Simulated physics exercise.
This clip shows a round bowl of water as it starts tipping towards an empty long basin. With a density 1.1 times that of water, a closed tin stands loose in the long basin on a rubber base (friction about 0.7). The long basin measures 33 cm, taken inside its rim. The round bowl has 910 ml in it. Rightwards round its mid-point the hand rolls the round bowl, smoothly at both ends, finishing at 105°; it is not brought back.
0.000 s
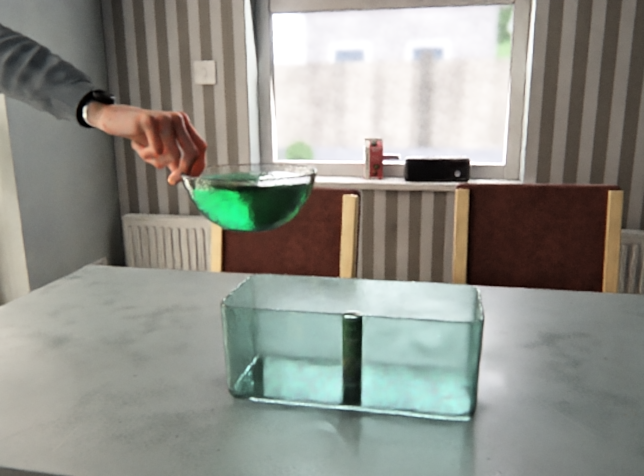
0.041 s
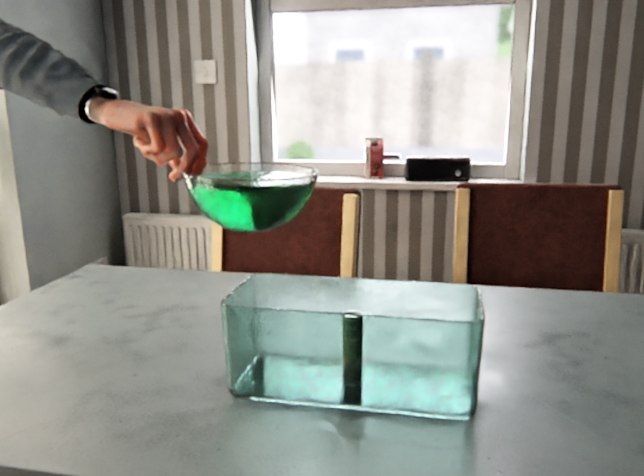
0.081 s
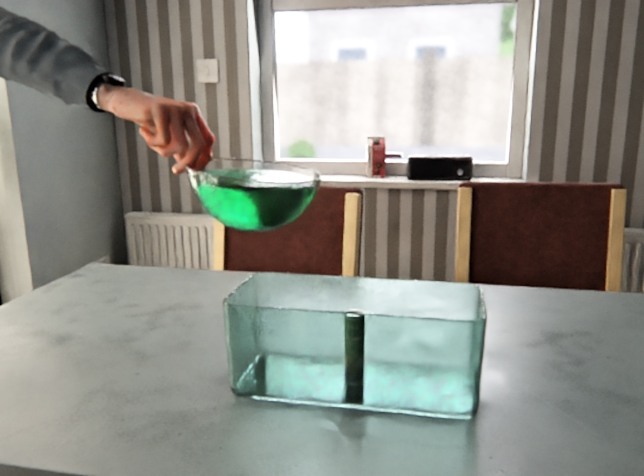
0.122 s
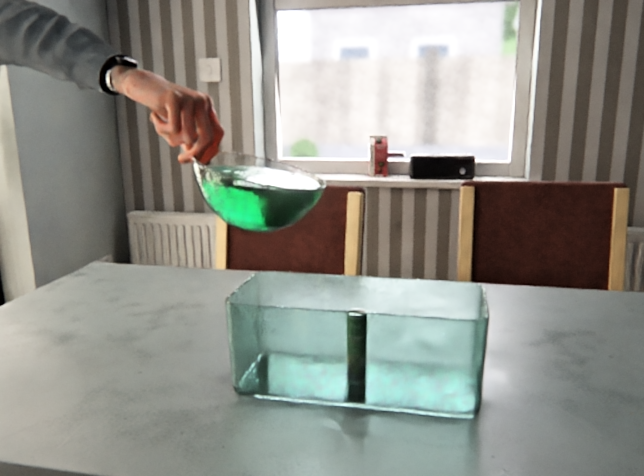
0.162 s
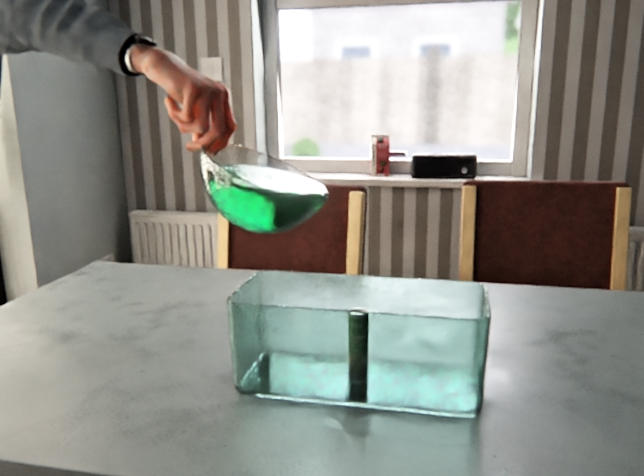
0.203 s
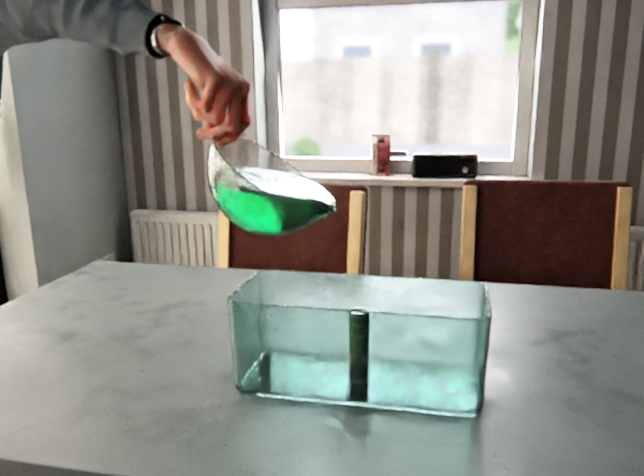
In a room with striped wallpaper, a bright window and two brown chairs, a pale grey table is seen from the front, slightly above. A hand at upper left holds a clear round bowl of green liquid above a long, pale teal glass basin with a dark upright cylinder inside. The hand rises and rolls the bowl steeply rightwards, slowly then faster, while the view shifts very slightly.
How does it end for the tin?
I expect it will tip over.
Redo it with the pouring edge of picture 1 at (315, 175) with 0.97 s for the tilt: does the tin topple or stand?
After that, the tin stays vertical.
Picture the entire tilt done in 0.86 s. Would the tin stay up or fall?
With that tilt, the tin stays on its base.
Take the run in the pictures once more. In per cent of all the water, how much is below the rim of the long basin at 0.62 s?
I'd say roughly 94 in a hundred of it.
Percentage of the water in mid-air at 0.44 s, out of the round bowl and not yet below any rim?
It comes to roughly 26 per cent.
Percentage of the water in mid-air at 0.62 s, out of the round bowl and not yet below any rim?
Roughly 2 %.
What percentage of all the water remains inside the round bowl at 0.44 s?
At that time about 4 in a hundred parts are still held.
After 0.44 s the tilt is 101° and 4 per cent is still to pour; the tin stands where it began.
After 0.62 s the tilt is 105° and 0 per cent is still to pour; the tin leans 11°.
After 0.81 s the tilt is 105° and 0 per cent is still to pour; the tin lies on its side.
After 1.01 s the tilt is 105° and 0 per cent is still to pour; the tin lies on its side.
In the end the tin lies on its side.
